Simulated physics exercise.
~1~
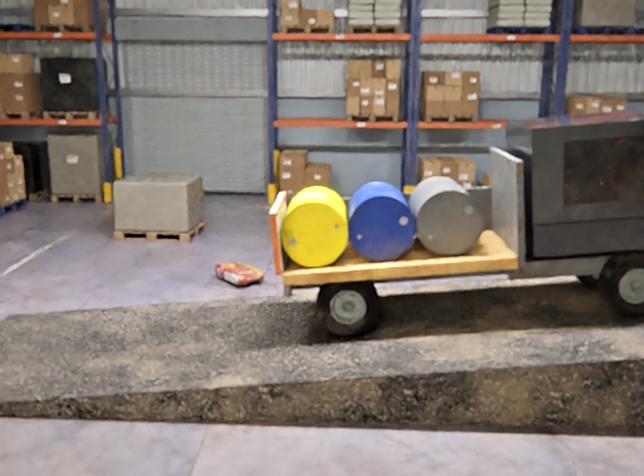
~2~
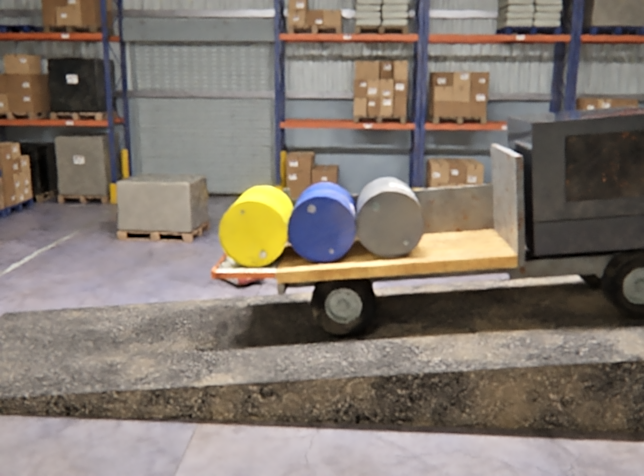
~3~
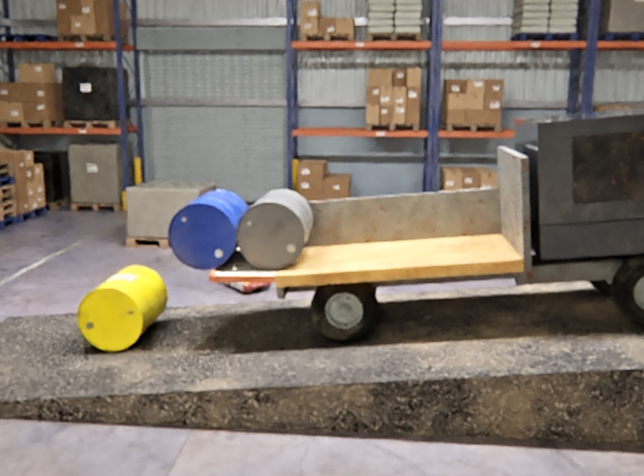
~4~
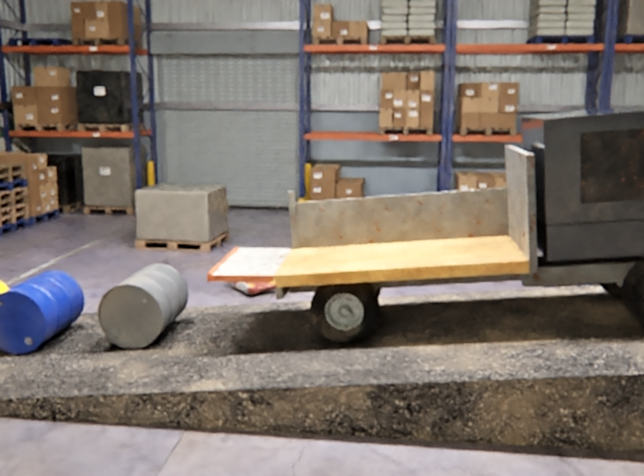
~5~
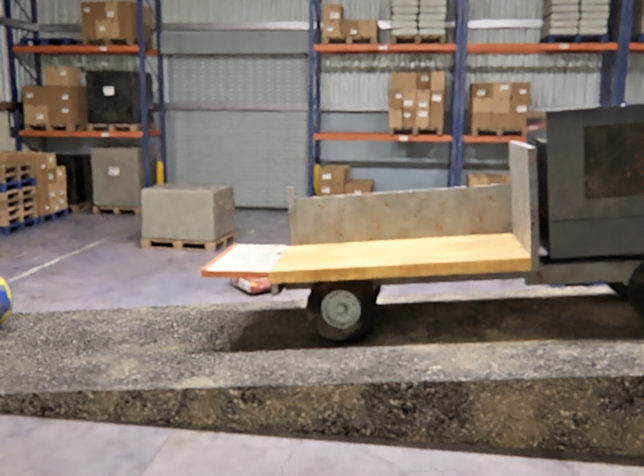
We see yellow, blue and grey drums on a pick-up's bed, parked on a slope in a warehouse. The tailgate drops open and the drums roll left over it, yellow first, then blue and grey, onto the ground and downhill, leaving the bed empty.
